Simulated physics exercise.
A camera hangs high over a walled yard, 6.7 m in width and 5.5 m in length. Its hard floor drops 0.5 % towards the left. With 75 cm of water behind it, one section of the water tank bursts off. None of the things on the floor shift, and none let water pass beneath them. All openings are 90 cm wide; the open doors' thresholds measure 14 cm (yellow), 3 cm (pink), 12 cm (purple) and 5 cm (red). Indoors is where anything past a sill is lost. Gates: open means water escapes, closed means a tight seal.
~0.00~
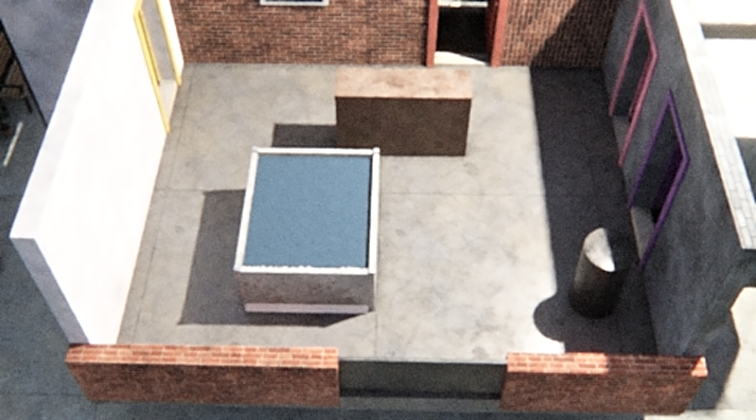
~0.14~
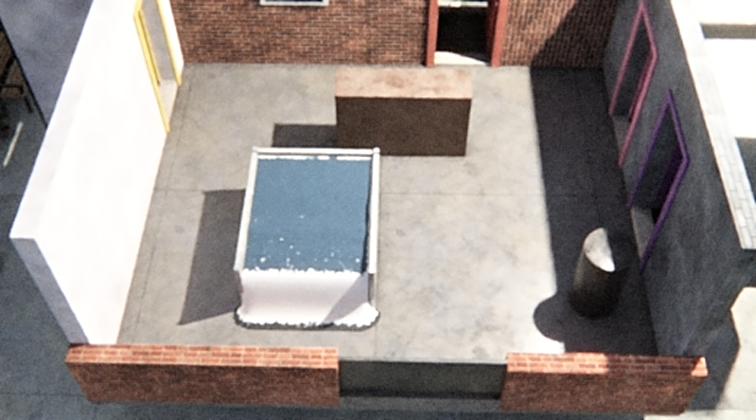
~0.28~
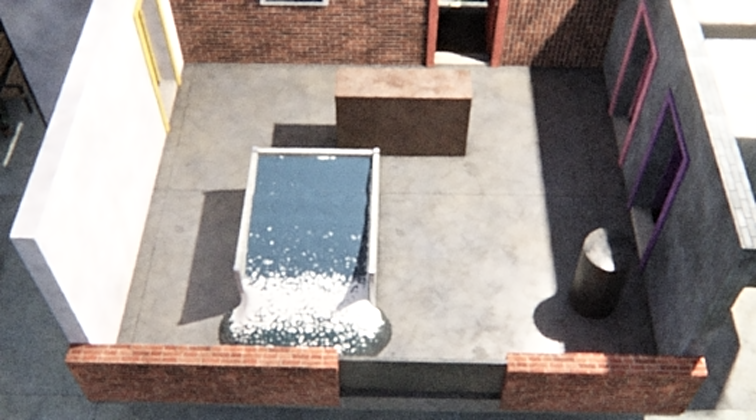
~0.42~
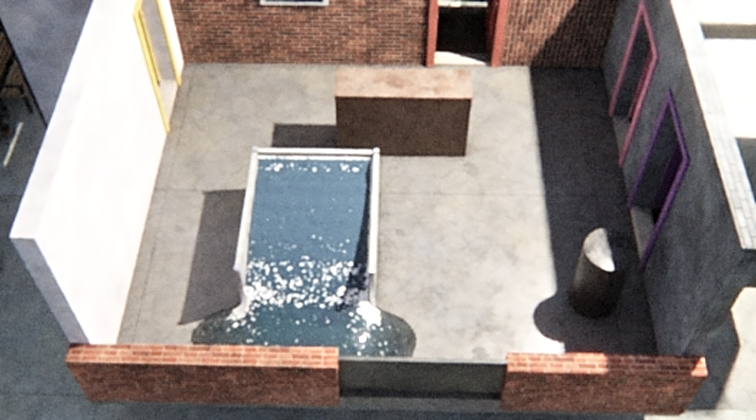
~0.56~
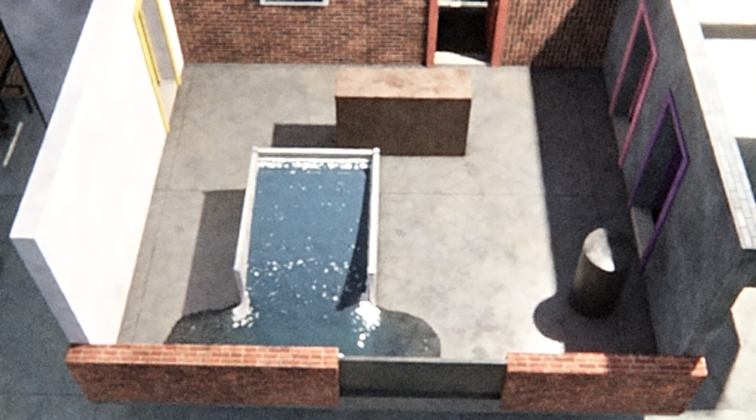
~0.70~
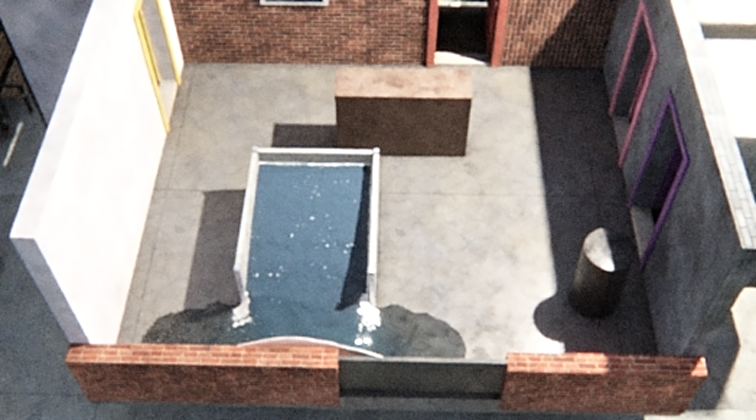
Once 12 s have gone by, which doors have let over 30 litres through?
Taking each door: The yellow door has not let over 30 litres through; the pink door has let over 30 litres through; the purple door has not let over 30 litres through; the red door has let over 30 litres through.
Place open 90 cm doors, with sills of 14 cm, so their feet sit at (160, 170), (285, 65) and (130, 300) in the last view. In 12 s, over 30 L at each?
Less, less, more.
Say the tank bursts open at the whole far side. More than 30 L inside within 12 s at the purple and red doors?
Lab note: Vs limit, purple door inside limit; red door inside limit.
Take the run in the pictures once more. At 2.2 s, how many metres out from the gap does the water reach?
Roughly 4.2 metres out.
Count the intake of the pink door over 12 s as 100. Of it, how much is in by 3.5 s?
Around 0 percent.
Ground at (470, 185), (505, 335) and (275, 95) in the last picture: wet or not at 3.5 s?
Respectively: Was missed, got hit, got hit.
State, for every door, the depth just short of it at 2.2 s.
Measured in centimetres, the yellow door gives 0, the pink door 0, the purple door 0 and the red door 0.
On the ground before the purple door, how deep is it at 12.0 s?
About 5.5 cm.
After 1.4 s water covers 20 % of the floor and is deepest (52 cm) near (110, 373); yellow door not reached, pink door not reached, purple door not reached, red door not reached.
After 2.2 s water covers 35 % of the floor and is deepest (44 cm) near (124, 374); yellow door not reached, pink door not reached, purple door not reached, red door not reached.
After 3.5 s water covers 65 % of the floor and is deepest (22 cm) near (110, 373); yellow door 4 cm at the sill, 0 L in, pink door 7 cm at the sill, 0 L in, purple door 6 cm at the sill, 0 L in, red door not reached.
After 7.0 s water covers 90 % of the floor and is deepest (15 cm) near (422, 127); yellow door 11 cm at the sill, 1 L in, pink door 4 cm at the sill, 17 L in, purple door 3 cm at the sill, 0 L in, red door 9 cm at the sill, 24 L in.
After 12.0 s water covers 100 % of the floor and is deepest (13 cm) near (227, 74); yellow door 12 cm at the sill, 1 L in, pink door 7 cm at the sill, 87 L in, purple door 6 cm at the sill, 0 L in, red door 7 cm at the sill, 68 L in.
